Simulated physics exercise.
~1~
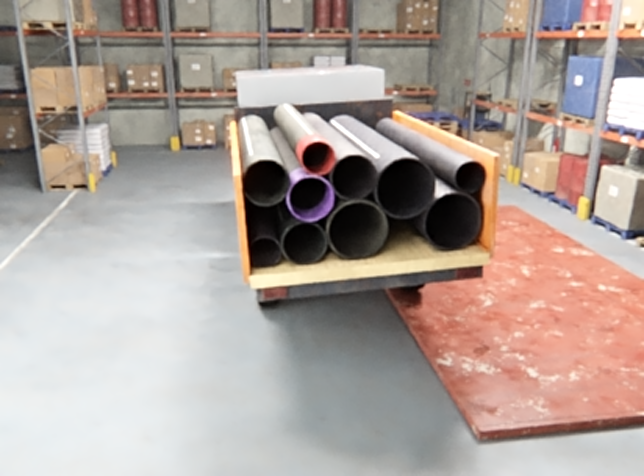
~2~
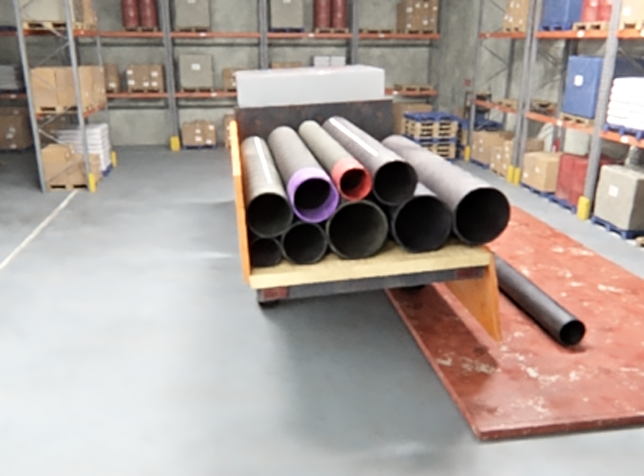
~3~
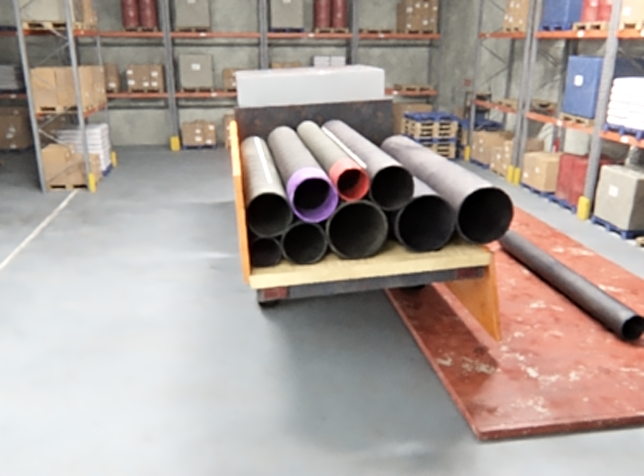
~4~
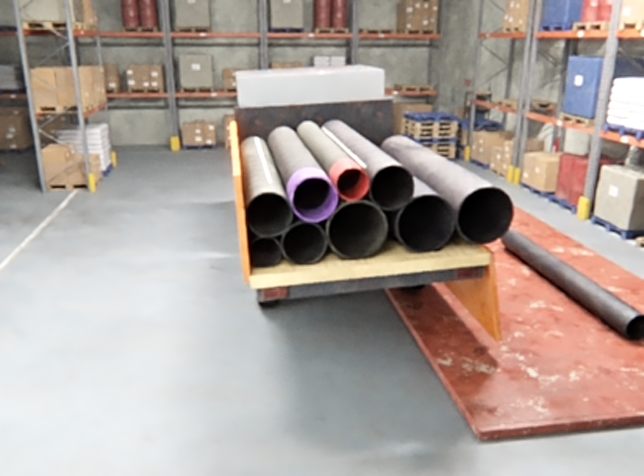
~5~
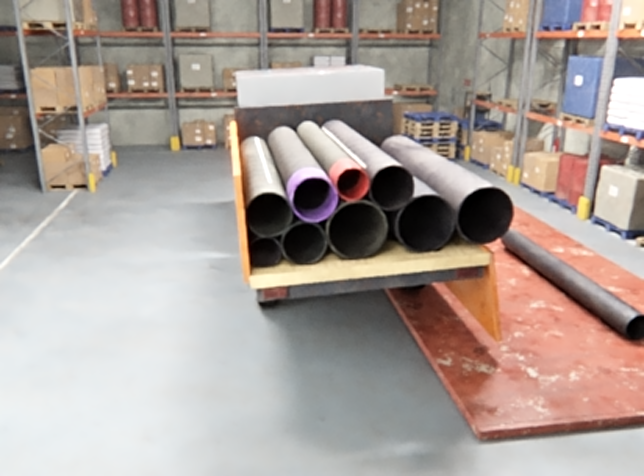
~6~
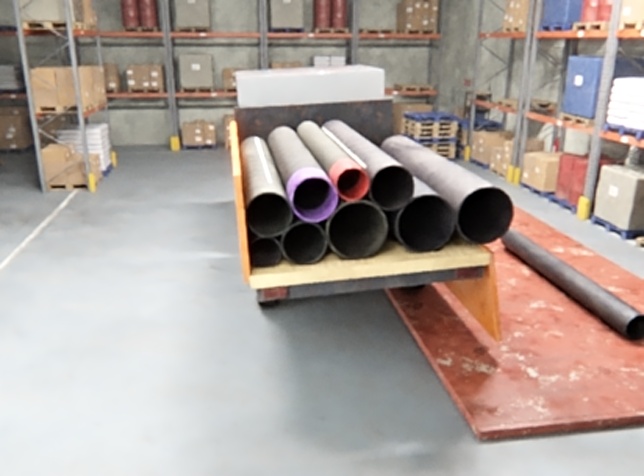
A truck's right side board drops, and one black pipe rolls off onto red flooring.
